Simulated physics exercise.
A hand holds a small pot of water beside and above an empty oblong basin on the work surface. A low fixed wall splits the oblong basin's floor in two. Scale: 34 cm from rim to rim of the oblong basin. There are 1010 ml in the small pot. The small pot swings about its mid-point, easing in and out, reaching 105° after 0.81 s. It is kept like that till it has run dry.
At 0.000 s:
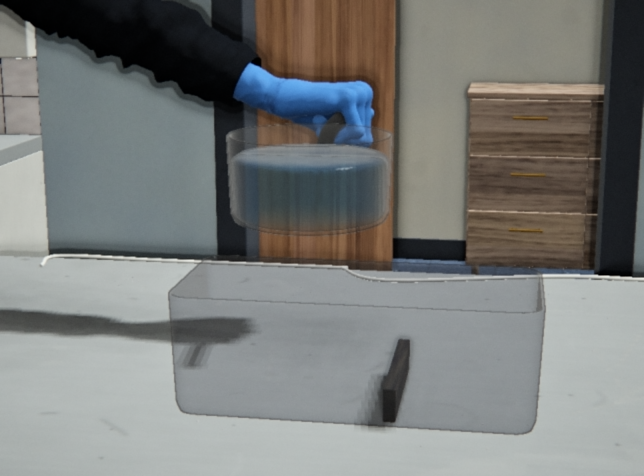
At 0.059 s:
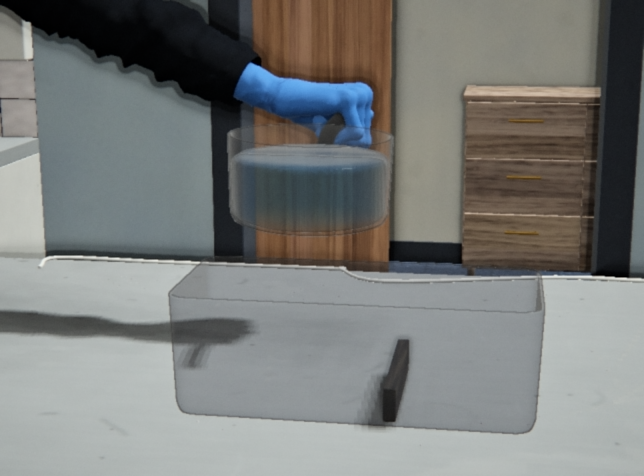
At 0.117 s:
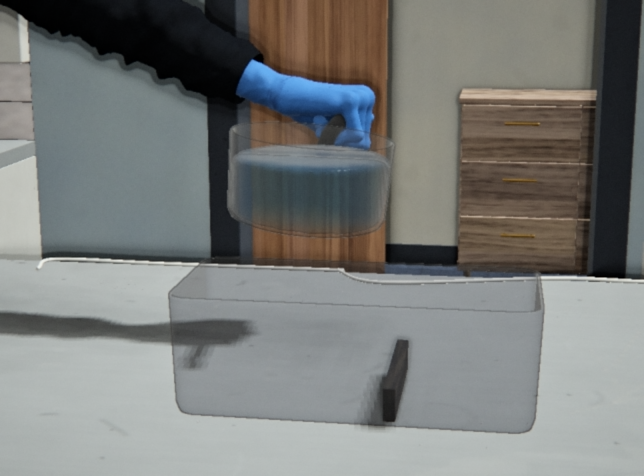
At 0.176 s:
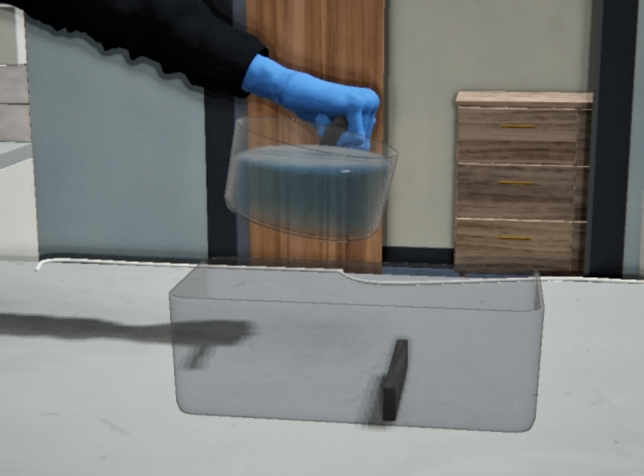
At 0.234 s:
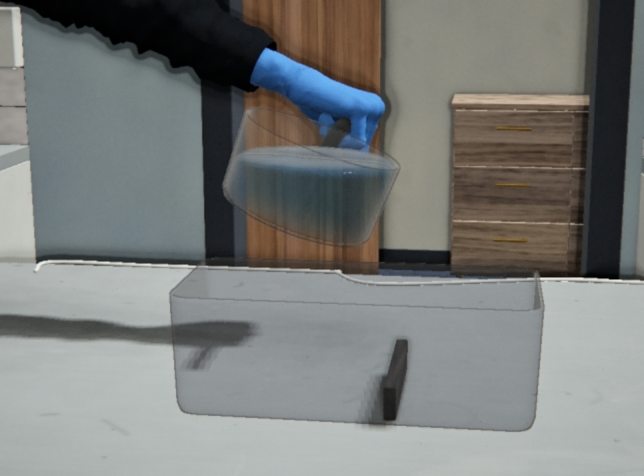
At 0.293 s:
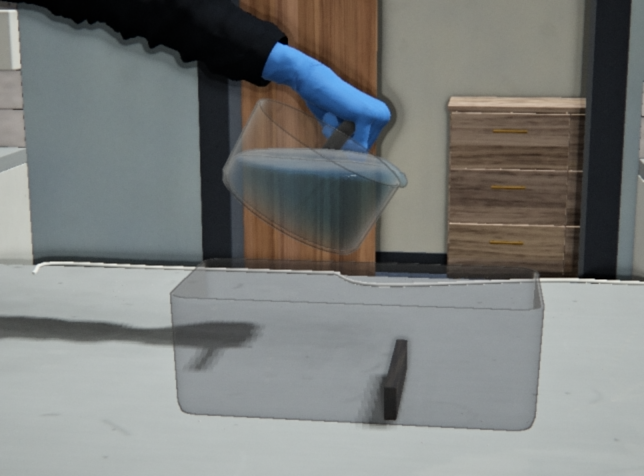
The clip shows a blue-gloved hand holding a small transparent pot of bluish water above a clear oblong basin with a dark upright piece inside. The pot starts level, then tilts steadily, its right side lowering.
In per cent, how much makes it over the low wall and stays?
About 61 per cent.
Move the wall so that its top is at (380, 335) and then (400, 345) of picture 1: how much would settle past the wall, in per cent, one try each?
First 90, then 75 per cent.
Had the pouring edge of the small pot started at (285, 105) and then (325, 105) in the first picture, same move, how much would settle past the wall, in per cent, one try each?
In turn about 20 and 40 per cent.
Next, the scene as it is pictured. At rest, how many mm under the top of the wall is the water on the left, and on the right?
Some 20 mm on the left and 0 mm on the right.
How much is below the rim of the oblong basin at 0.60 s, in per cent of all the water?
Near 38 in a hundred.
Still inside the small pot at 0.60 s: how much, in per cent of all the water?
About 34 per cent.
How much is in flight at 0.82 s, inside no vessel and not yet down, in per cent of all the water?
Some 6 per cent.
By 0.60 s the tilt is 88° and 34 per cent is still to pour, 0 is left of the wall and 39 right of it.
By 0.82 s the tilt is 105° and 7 per cent is still to pour, 18 is left of the wall and 69 right of it.
By 1.06 s the tilt is 105° and 1 per cent is still to pour, 28 is left of the wall and 70 right of it.
By 1.31 s the tilt is 105° and 0 per cent is still to pour, 35 is left of the wall and 64 right of it.
At rest 38 per cent lies left of the wall, 61 right of it and 1 outside.
